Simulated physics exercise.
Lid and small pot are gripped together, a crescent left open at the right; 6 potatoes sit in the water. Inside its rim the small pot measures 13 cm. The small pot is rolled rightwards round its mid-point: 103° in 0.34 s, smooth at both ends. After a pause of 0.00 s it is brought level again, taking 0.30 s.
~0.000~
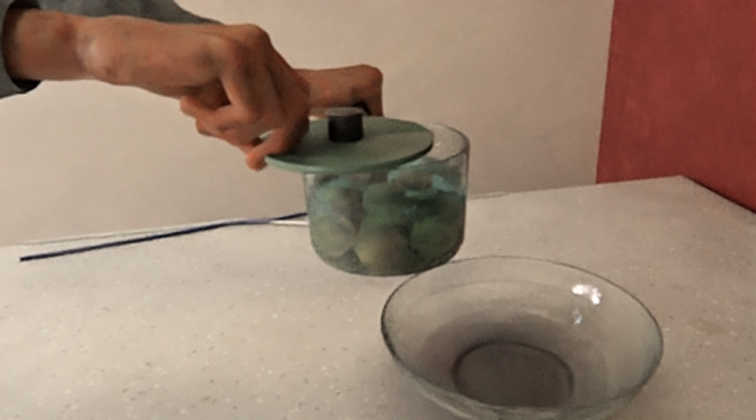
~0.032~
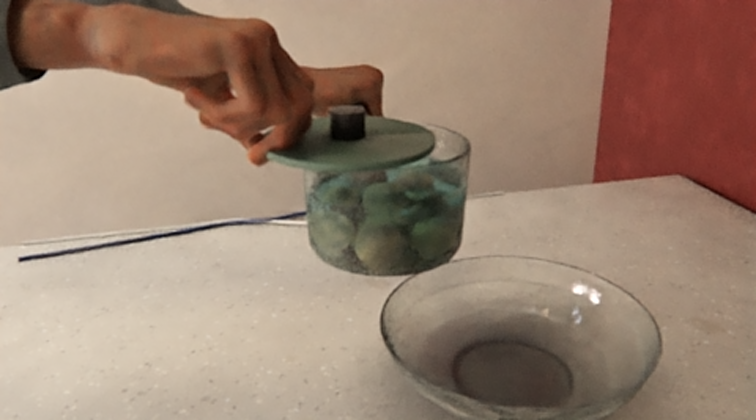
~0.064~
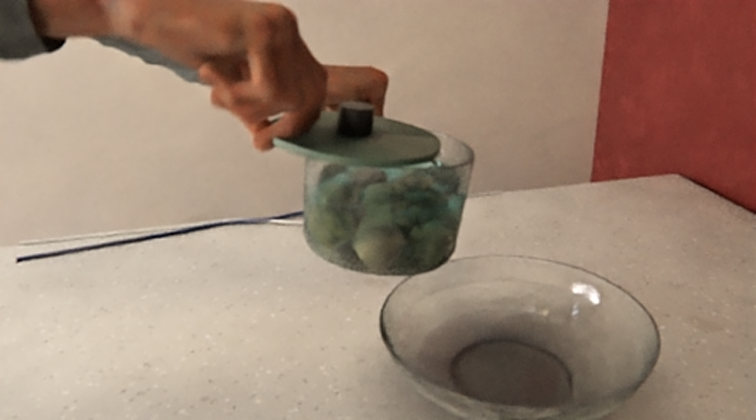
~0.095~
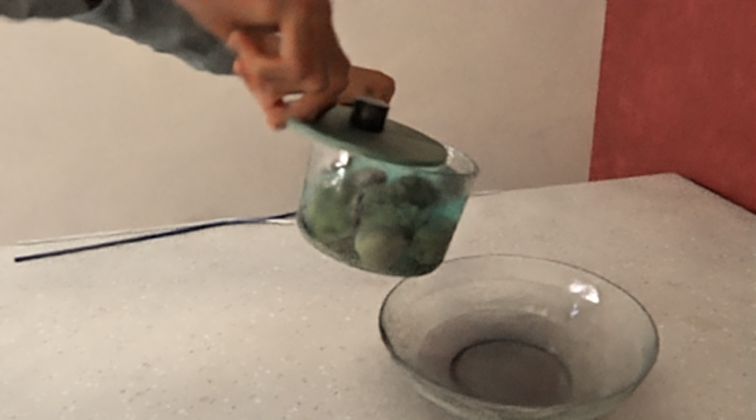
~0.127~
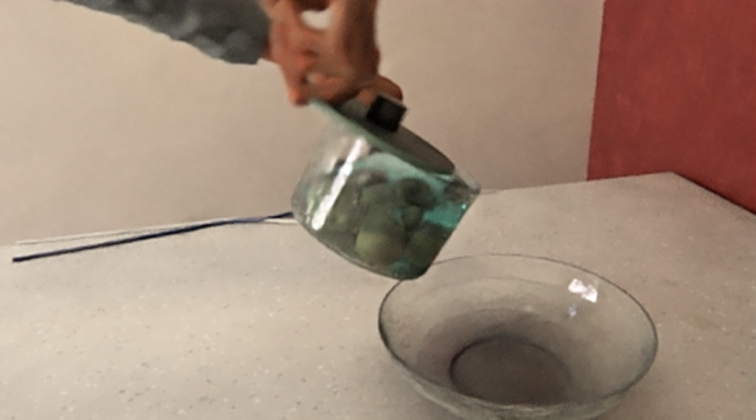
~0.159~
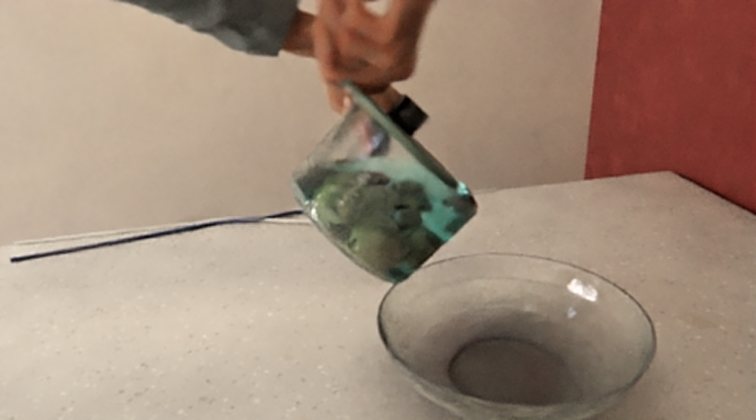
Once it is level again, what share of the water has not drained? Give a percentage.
Roughly 37 per cent is left.
After 0.28 s the tilt is 94° and 68 per cent of the water is still in the small pot.
After 0.36 s the tilt is 102° and 51 per cent of the water is still in the small pot.
After 0.45 s the tilt is 71° and 39 per cent of the water is still in the small pot.
After 0.55 s the tilt is 21° and 37 per cent of the water is still in the small pot.
In the end 37 per cent of the water is still in the small pot.
